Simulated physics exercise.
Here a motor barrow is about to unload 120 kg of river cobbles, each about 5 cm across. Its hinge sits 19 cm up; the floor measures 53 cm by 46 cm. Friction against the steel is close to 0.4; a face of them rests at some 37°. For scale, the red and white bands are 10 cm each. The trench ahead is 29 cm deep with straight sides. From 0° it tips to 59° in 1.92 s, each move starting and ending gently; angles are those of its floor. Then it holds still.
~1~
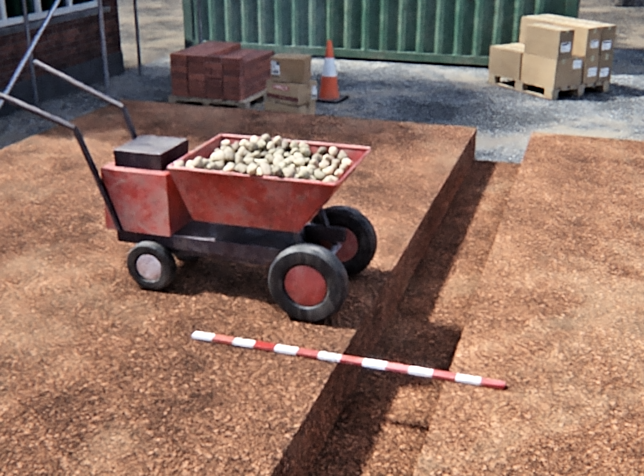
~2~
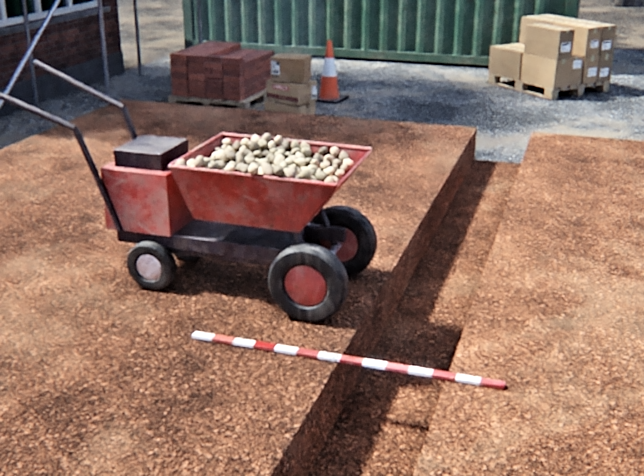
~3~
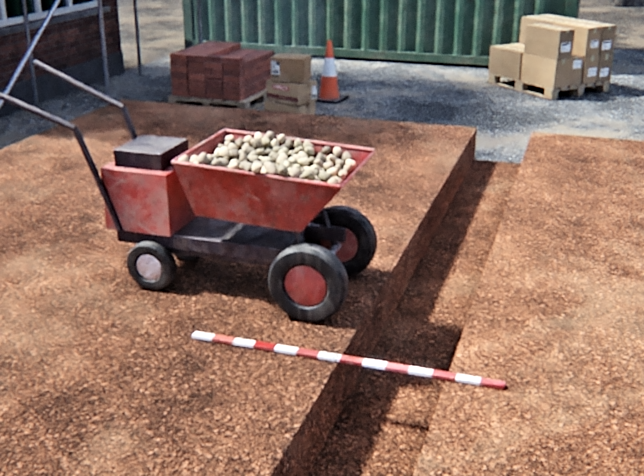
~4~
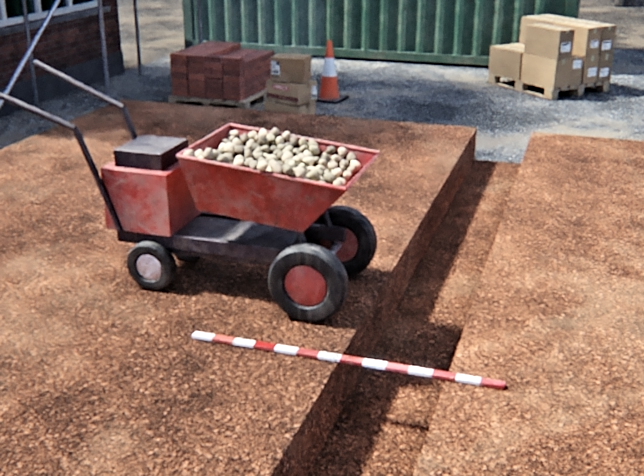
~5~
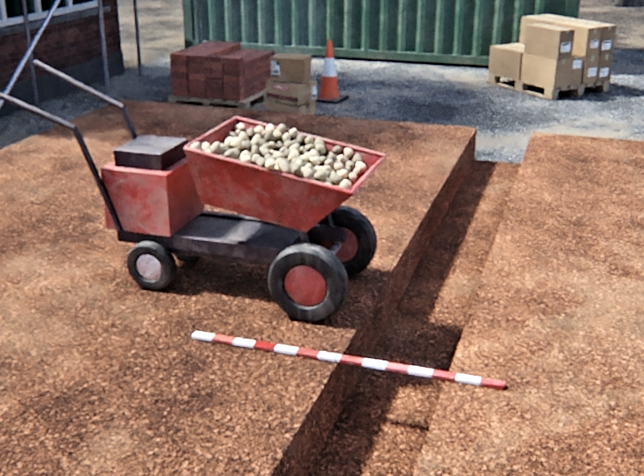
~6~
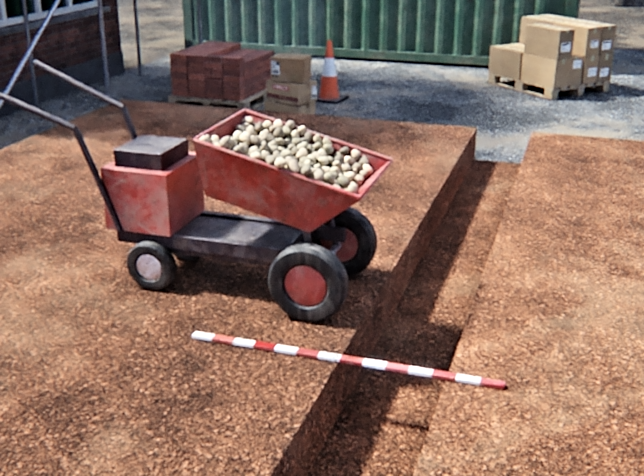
The red skip of a motor barrow, heaped with pale rounded cobbles, tilts slowly forward to the right, its rear edge lifting away from the dark chassis while wheels and stones stay in place. The barrow stands left of a straight-sided trench, a red-and-white rod lying in front. Seen from slightly above by a still camera, the brown yard has stacked blocks, an orange cone, cartons and a green container behind.
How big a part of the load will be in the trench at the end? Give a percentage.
Some 51 per cent of it.
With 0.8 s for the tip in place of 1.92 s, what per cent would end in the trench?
It would be near 35 per cent.
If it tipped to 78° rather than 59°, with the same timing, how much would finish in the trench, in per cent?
In that case some 65 per cent.
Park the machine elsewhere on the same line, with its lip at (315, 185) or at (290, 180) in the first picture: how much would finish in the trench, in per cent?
About 65 and 70 per cent.
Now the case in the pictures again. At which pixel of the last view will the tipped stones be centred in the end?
Near (447, 353).
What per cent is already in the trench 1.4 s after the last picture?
Some 20 per cent.
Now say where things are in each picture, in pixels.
Lip at (336, 185), floor tilted 0°, highest stones at (270, 144), in the first frame.
The skip is at 1°, its lip at (337, 186); the top of the load is at (271, 143), in the second frame.
The skip is at 3°, its lip at (340, 187); the top of the load is at (269, 141), in the third frame.
The skip is at 5°, its lip at (346, 190); the top of the load is at (263, 137), in the fourth frame.
Lip at (353, 193), floor tilted 9°, highest stones at (265, 133), in the fifth frame.
The skip is at 14°, its lip at (361, 198); the top of the load is at (263, 128), in the sixth frame.
Then, 0.8 s after the last picture the floor is at 50°, 100 % in the skip; the foremost stones are at (412, 233).
Then, 1.4 s after the last picture the floor is at 59°, 70 % in the skip, 21 % in the trench, 9 % past the trench; the foremost stones are at (520, 323).
Then, 1.8 s after the last picture the floor is at 59°, 53 % in the skip, 30 % in the trench, 17 % past the trench; the foremost stones are at (575, 338).
Then, 3.7 s after the last picture the floor is at 59°, 31 % in the skip, 51 % in the trench, 18 % past the trench; the foremost stones are at (594, 342).
